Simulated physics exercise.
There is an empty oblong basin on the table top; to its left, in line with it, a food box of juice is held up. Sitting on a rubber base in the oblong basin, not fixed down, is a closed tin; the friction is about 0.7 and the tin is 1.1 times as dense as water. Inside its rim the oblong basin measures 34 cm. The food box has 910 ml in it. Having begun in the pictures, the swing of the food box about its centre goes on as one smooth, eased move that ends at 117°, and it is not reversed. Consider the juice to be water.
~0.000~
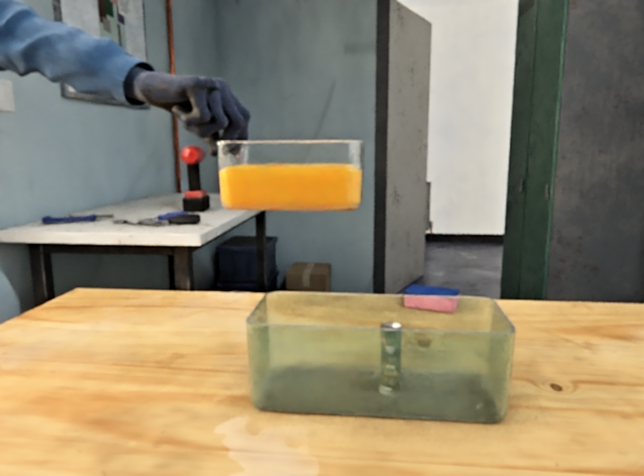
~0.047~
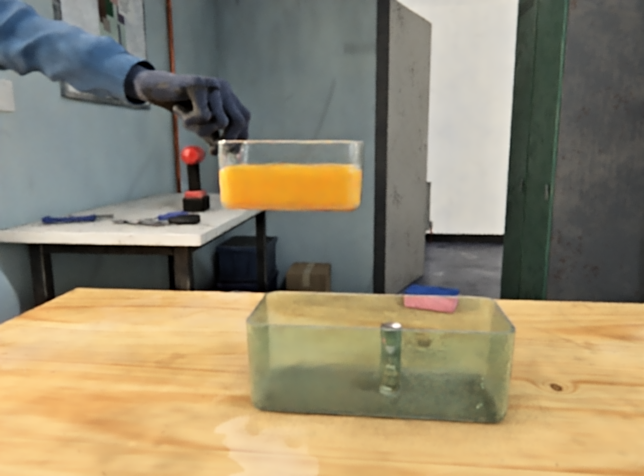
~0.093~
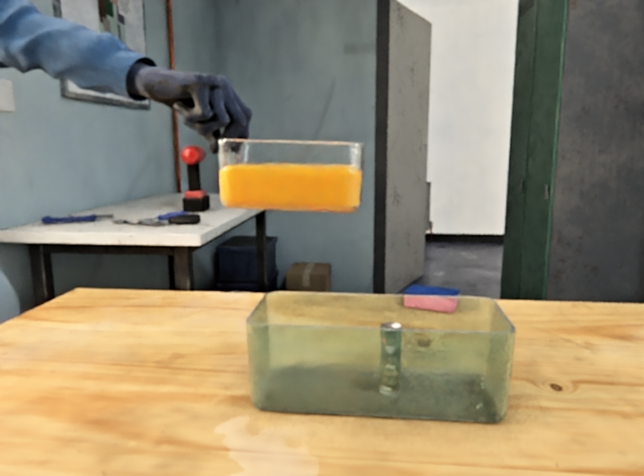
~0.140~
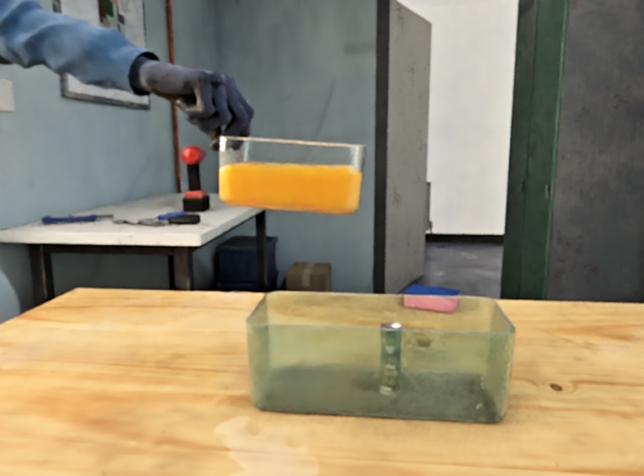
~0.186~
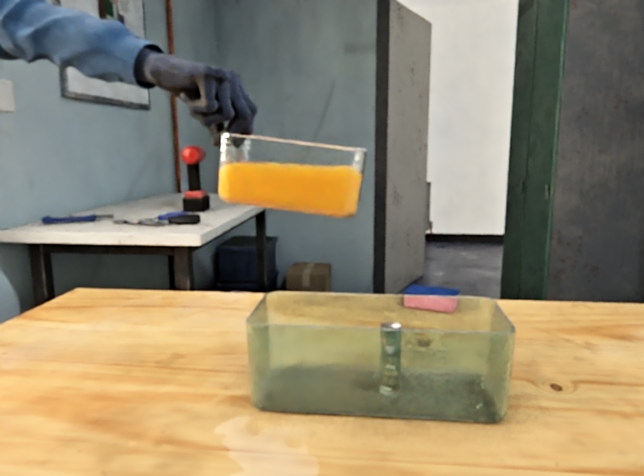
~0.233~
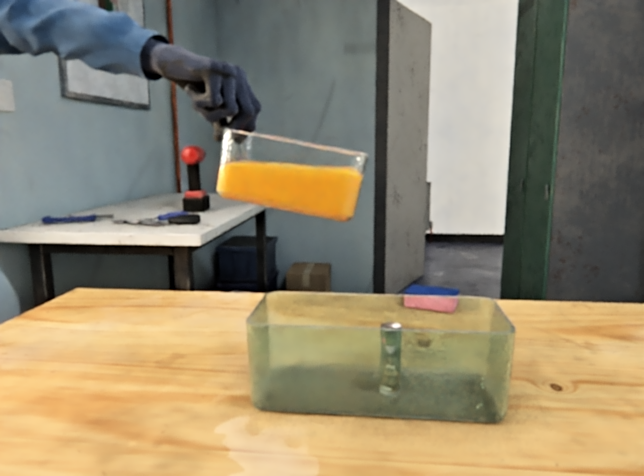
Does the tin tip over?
It's going to keep its balance.
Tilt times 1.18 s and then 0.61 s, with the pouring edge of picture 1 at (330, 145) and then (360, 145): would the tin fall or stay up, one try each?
Run one: It does not tip. Run two: It tumbles.
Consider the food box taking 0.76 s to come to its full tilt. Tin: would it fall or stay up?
In that case the tin does not tip.
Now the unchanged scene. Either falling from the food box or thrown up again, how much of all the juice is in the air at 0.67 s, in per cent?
44 per cent.
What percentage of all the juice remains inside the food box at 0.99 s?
8 per cent or thereabouts.
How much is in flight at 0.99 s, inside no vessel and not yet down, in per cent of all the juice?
I'd say some 12 per cent is in the air.
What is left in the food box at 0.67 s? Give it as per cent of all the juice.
48 %.
By 0.67 s the tilt is 70° and 48 per cent is still to pour; the tin stands where it began.
By 0.99 s the tilt is 109° and 8 per cent is still to pour; the tin stands where it began.
By 1.32 s the tilt is 117° and 0 per cent is still to pour; the tin stands where it began.
By 1.68 s the tilt is 117° and 0 per cent is still to pour; the tin stands where it began.
At rest the tin stands where it began.
